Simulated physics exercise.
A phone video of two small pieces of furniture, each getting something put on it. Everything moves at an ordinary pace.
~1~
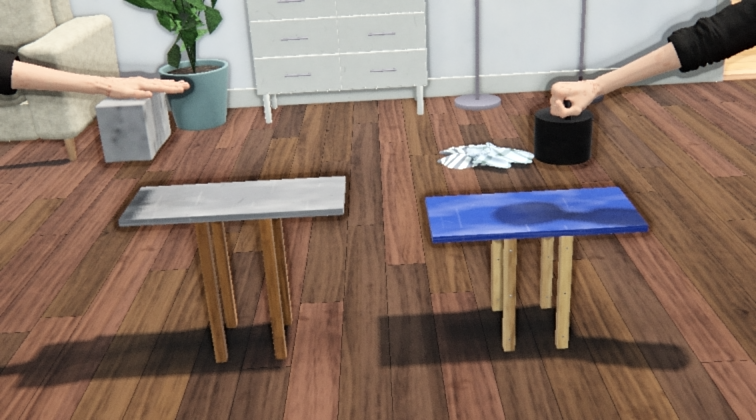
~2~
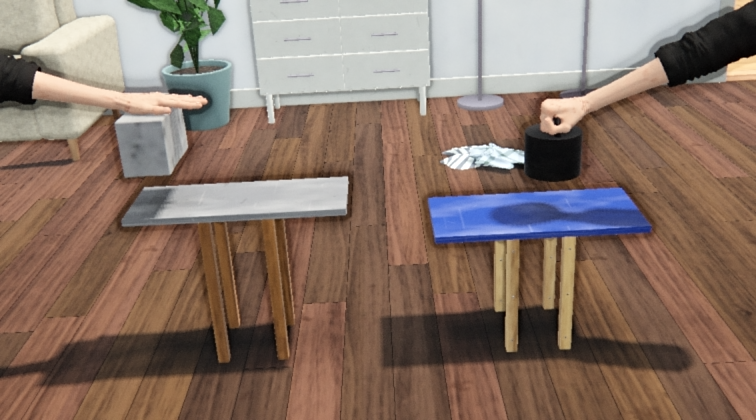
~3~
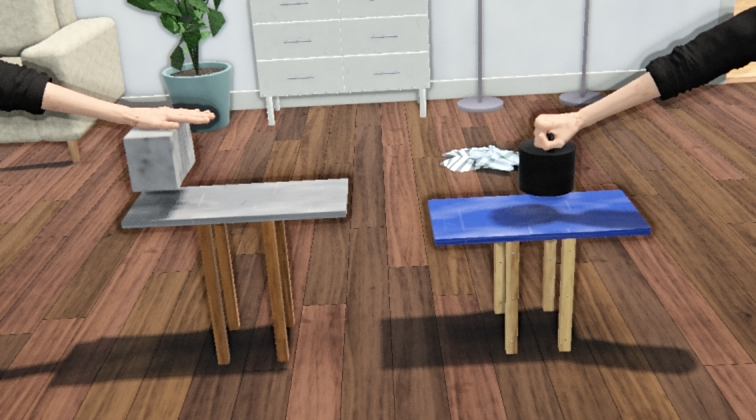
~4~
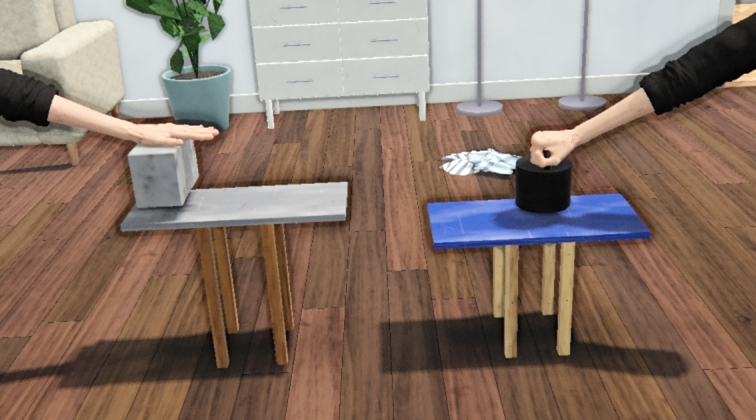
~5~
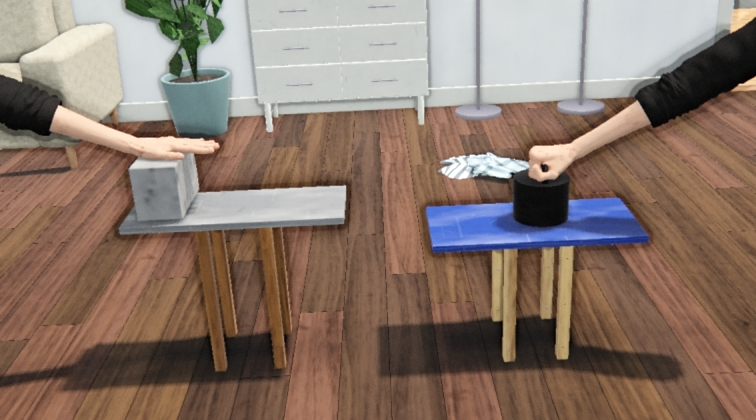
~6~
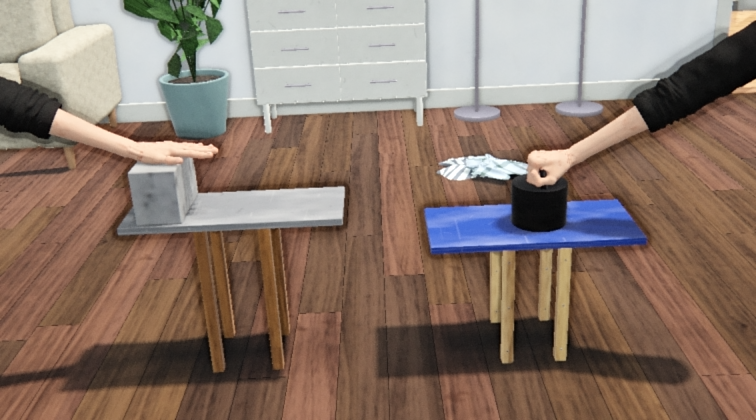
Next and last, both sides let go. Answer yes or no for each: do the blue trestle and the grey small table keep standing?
Blue trestle: Yes; grey small table: No.
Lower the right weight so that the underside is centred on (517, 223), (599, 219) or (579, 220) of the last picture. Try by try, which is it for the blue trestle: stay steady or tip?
It stays level the first time, gives way the second, and gives way the third.
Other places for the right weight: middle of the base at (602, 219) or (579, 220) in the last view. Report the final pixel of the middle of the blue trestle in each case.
Final rest: (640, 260), then (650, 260).
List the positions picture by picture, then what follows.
The first picture shows still on the way; blue trestle (531, 214); grey small table (238, 201); left slab (135, 121).
The second picture shows still on the way; grey small table (240, 201); right weight (553, 152).
The third picture shows still on the way; blue trestle (533, 216); left slab (161, 151).
The fourth picture shows still on the way; grey small table (239, 206); right weight (543, 183).
The fifth picture shows still on the way; blue trestle (531, 224); left slab (166, 179).
The sixth picture shows in place, still held; blue trestle (529, 226); grey small table (236, 210); right weight (539, 202).
Then, 0.64 s after the last picture, blue trestle at rest near (529, 226); grey small table tipped 22° from how it was near (174, 211).
Then, 0.82 s after the last picture, blue trestle at rest near (529, 226); grey small table tipped 50° from how it was near (108, 244).
Then, 0.96 s after the last picture, blue trestle at rest near (529, 226); grey small table tipped 70° from how it was near (75, 272).
At rest, the blue trestle stays flat on its feet, near (529, 226); the grey small table tips up, near (85, 275).
